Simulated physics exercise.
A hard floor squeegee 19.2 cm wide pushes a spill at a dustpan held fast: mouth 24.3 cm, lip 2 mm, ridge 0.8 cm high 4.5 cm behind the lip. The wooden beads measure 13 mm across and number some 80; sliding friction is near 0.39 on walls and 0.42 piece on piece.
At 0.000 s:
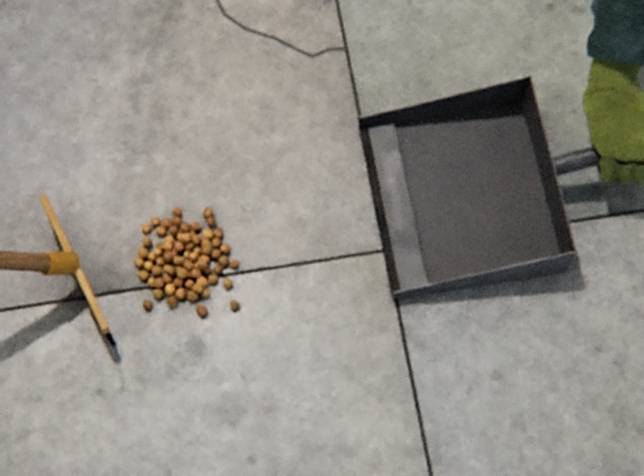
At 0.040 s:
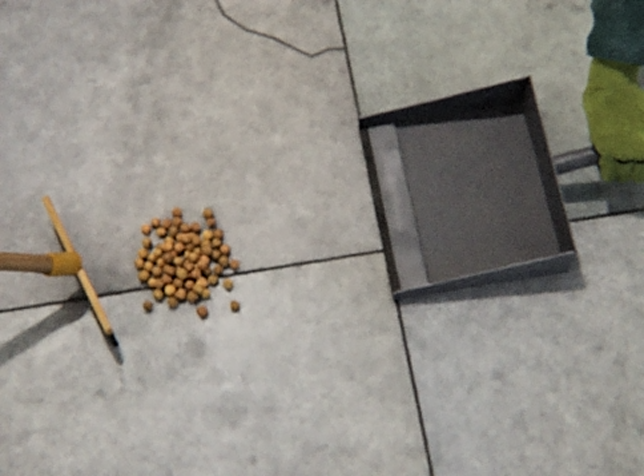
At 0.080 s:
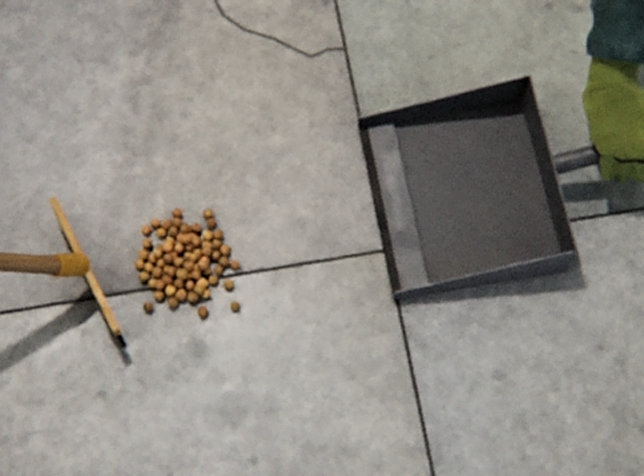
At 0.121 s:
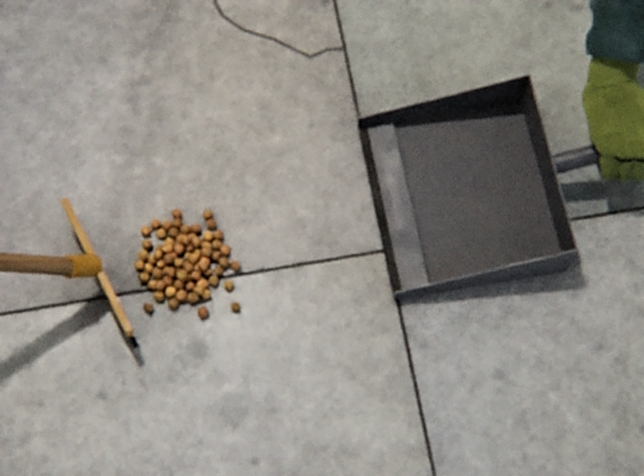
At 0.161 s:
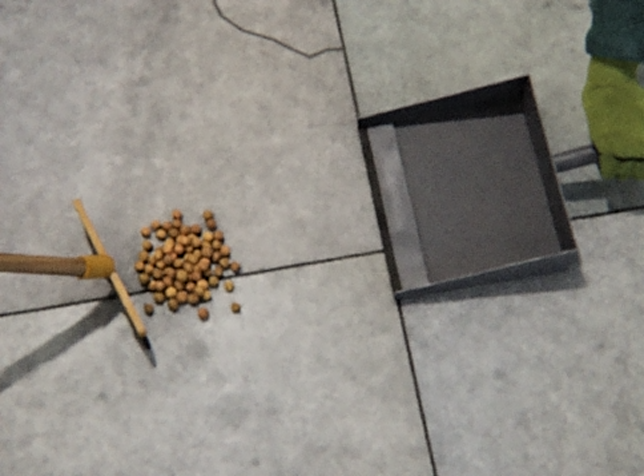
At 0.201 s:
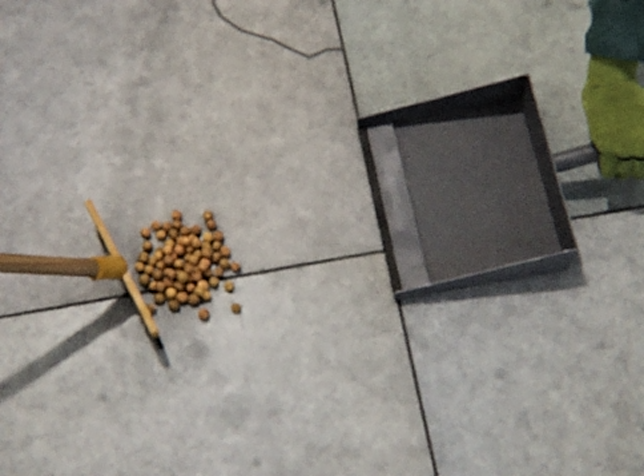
A wooden-handled squeegee with a thin, pale blade slides slowly from the left edge toward a small cluster of brown wooden beads on a grey slab floor, seen from above. The beads lie left of centre across a dark joint, while a green-gloved hand holds a dark grey dustpan at right. The blade closes the gap to the beads, while they, the pan and the camera stay still.
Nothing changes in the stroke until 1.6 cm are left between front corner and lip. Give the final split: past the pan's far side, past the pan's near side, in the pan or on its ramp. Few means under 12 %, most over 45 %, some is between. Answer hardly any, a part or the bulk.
Far side: Hardly any, near side: Hardly any, pan: Hardly any.
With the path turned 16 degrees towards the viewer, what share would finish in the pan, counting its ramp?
It would be near 0 per cent.
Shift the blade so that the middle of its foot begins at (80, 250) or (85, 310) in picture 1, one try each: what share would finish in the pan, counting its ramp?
Some 5 and 0 per cent.
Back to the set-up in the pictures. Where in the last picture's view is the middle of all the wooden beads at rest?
Around (352, 214).
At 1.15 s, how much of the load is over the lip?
Some 0 per cent.
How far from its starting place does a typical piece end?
Some 22 cm.
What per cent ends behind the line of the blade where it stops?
About 25 per cent.
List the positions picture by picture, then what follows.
Blade from (106, 329) to (46, 202), moved 0.0 cm, 0 of the pieces shifted so far; middle of the pieces at (187, 264); pan at (475, 195), in the first picture.
Blade from (108, 330) to (48, 203), moved 0.3 cm, 0 of the pieces shifted so far; middle of the pieces at (187, 265), in the second picture.
Blade from (117, 331) to (55, 204), moved 1.2 cm, 0 of the pieces shifted so far; middle of the pieces at (187, 266), in the third picture.
Blade from (129, 332) to (67, 205), moved 2.6 cm, 0 of the pieces shifted so far; middle of the pieces at (187, 266), in the fourth picture.
Blade from (142, 332) to (79, 206), moved 4.1 cm, 0 of the pieces shifted so far; middle of the pieces at (187, 267), in the fifth picture.
Blade from (155, 333) to (91, 207), moved 5.6 cm, 0 of the pieces shifted so far; middle of the pieces at (187, 268); pan at (475, 194). Its pace works out near 0.37 m/s, heading 9 degrees towards the viewer's side, in the sixth picture.
After 0.56 s, middle of the blade 19 cm from the lip; 0 % over the lip, far side 0 %, near side 5 %.
Then, at 0.80 s, middle of the blade 10 cm from the lip; 0 % over the lip, far side 0 %, near side 5 %.
After 1.15 s, middle of the blade 5 cm from the lip; 0 % over the lip, far side 0 %, near side 5 %.
At rest (1.6 s), far side 0 %, near side 5 %, pan 0 %, in front of the lip or behind the blade 95 %.
